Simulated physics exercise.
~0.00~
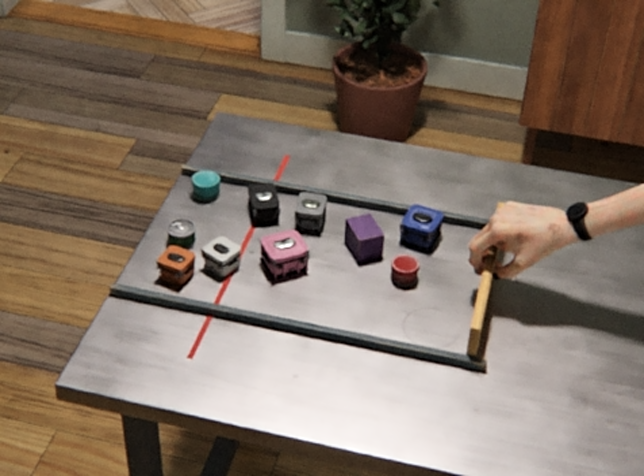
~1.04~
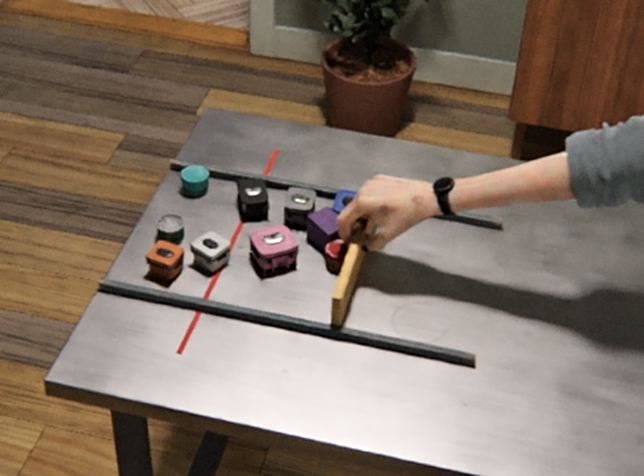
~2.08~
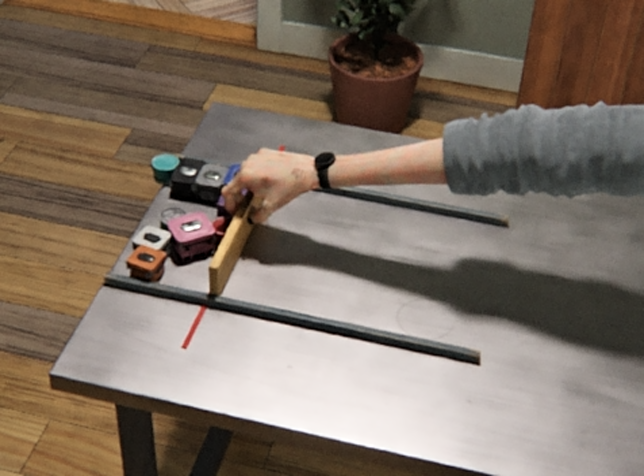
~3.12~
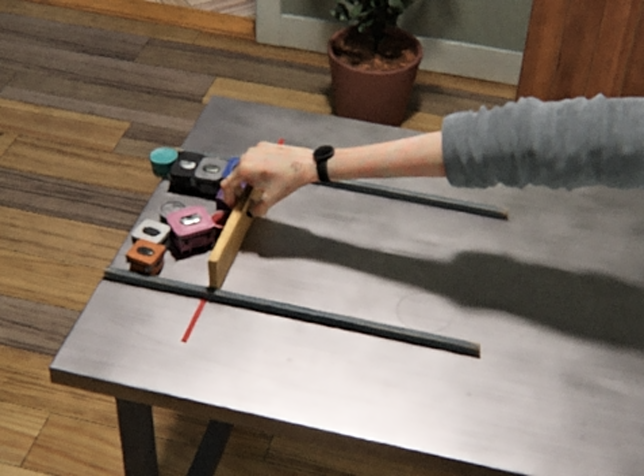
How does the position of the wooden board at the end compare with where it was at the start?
At the start the board stands near the right end of the rails, and at the end it stands much farther left, at the red strip.
